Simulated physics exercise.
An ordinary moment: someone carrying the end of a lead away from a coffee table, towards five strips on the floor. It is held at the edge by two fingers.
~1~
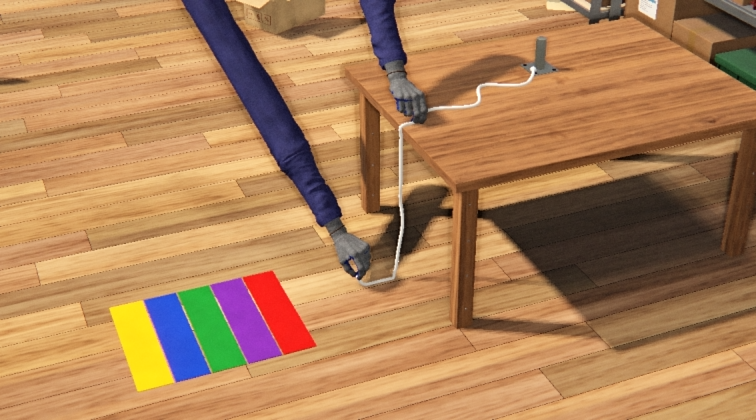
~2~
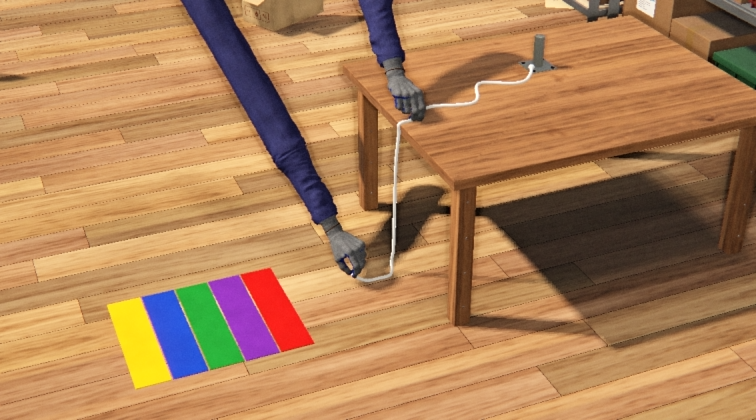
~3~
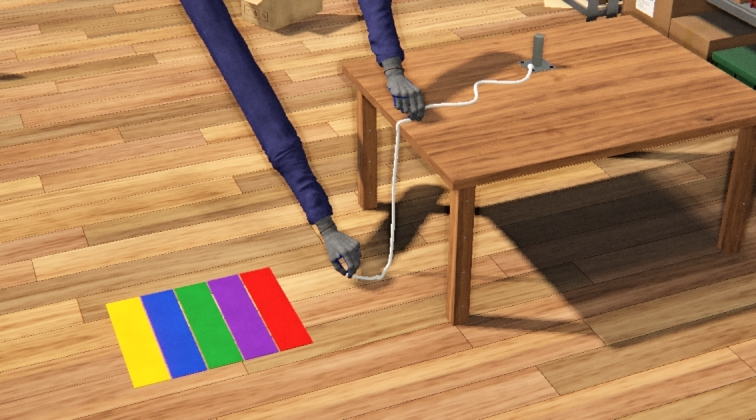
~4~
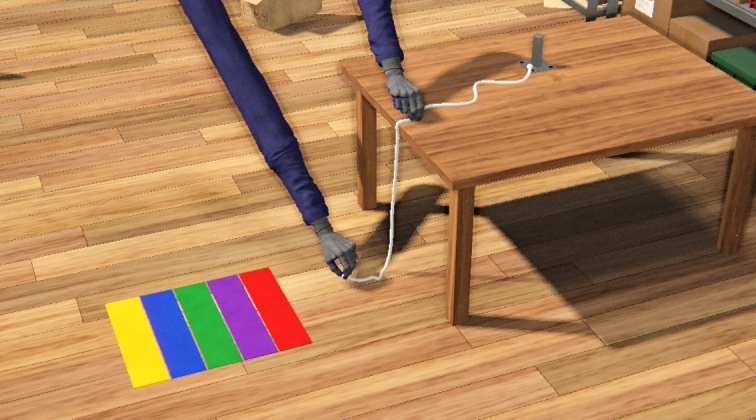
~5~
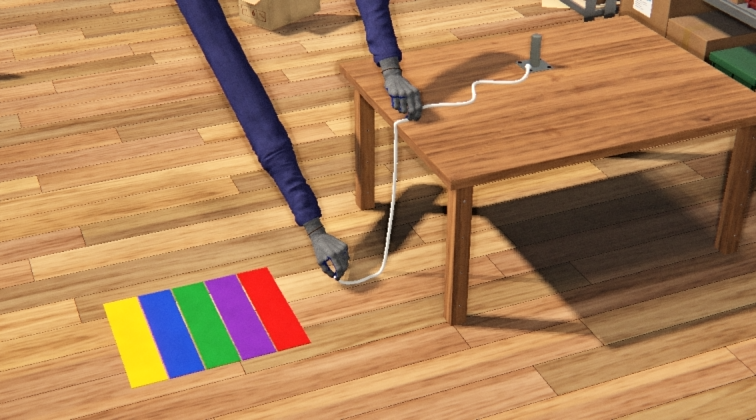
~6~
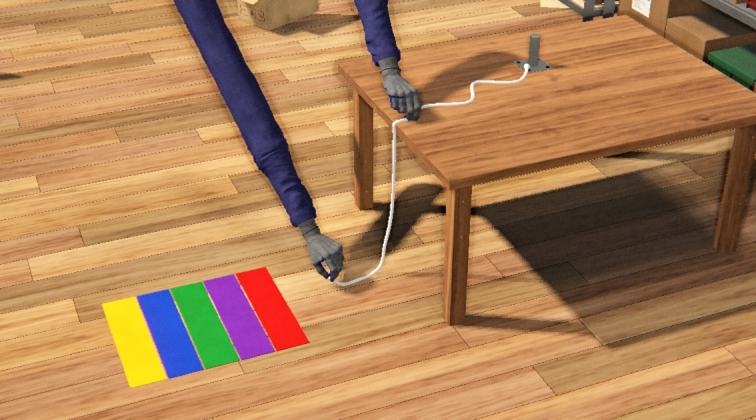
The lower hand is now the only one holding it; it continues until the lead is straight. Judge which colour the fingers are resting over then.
The green strip.
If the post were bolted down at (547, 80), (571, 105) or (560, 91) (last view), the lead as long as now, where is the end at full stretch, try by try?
One per try, in order: (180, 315), (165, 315), (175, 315).
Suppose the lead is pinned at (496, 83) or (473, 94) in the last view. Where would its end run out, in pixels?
(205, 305) and (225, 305).
Soon after, end near (254, 295); over red.
Then, end near (216, 305); over green.
At full stretch, end near (192, 310); over green. The green one.
